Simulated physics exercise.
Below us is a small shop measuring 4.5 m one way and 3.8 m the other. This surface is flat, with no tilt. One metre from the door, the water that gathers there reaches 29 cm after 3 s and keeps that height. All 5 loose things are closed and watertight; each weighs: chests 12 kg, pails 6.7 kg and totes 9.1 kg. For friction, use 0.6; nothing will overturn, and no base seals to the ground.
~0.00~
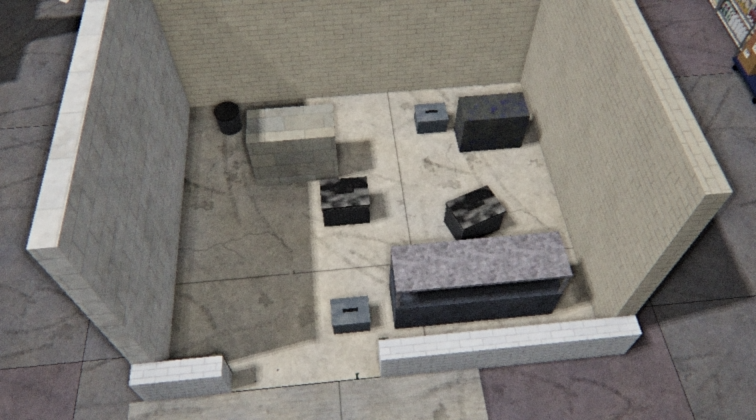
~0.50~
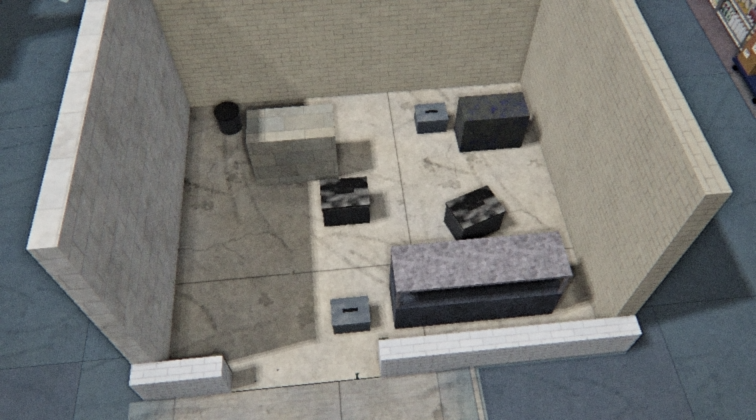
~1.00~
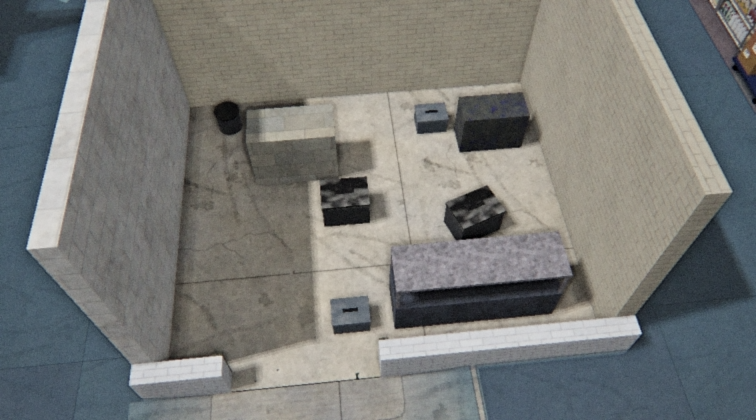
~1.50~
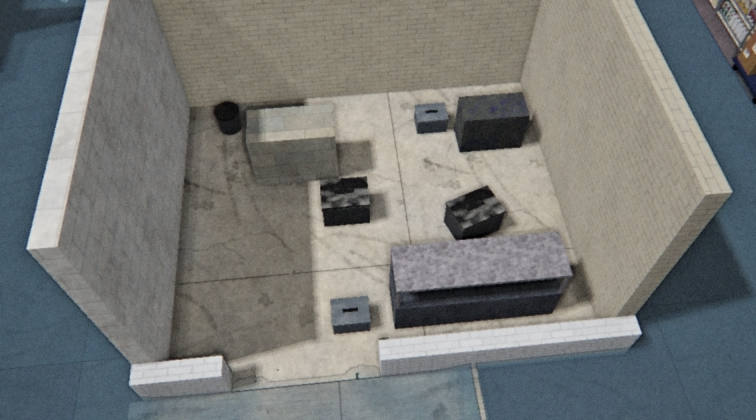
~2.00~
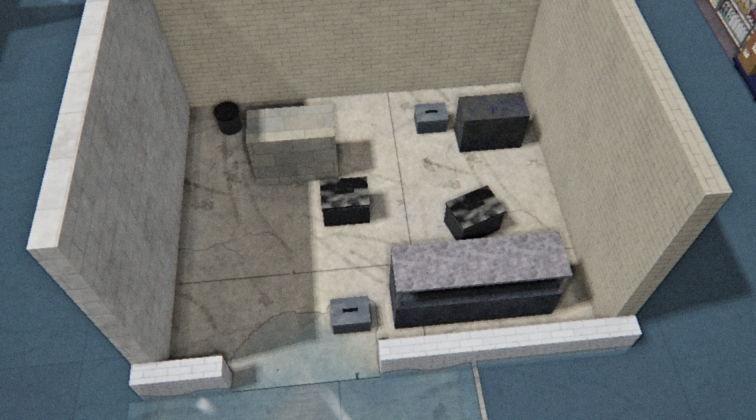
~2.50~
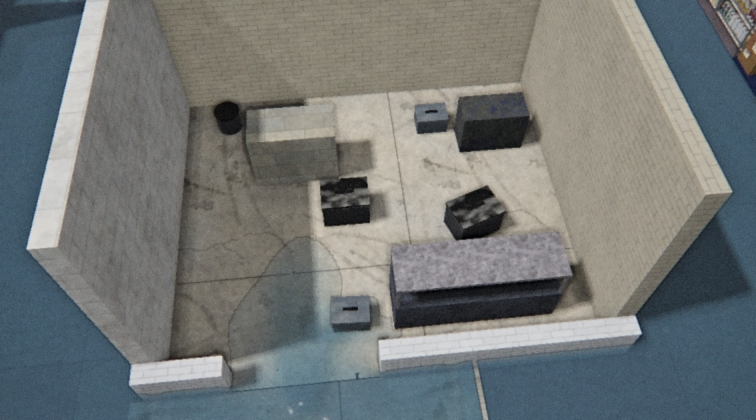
Small walled shop seen from above, blue water covering the ground outside, then spreading through the front doorway across the pale floor.
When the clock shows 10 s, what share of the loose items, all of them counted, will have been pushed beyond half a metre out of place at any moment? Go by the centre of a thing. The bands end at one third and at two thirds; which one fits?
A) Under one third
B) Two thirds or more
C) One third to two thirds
B.
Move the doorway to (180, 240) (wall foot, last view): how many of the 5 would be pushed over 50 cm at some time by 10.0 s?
The count would be 5.
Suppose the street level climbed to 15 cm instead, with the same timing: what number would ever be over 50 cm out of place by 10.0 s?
3.
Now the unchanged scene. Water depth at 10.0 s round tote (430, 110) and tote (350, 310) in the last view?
23 and 10 cm.
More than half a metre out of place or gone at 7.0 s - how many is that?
I get 4.
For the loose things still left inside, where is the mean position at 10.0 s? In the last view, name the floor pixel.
Around (465, 174).
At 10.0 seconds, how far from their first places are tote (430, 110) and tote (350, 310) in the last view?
Net displacement, in order: 120 cm; 150 cm.
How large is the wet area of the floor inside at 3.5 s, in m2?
Roughly 6.0 m2 of it is wet.
After 3.5 s 1 of 5 are over 50 cm from their spots; 0 afloat.
After 4.5 s 2 of 5 are over 50 cm from their spots; 0 afloat.
After 7.0 s 4 of 5 are over 50 cm from their spots; 3 afloat.
After 10.0 s 4 of 5 are over 50 cm from their spots, and 4 have been at some point; 5 afloat.
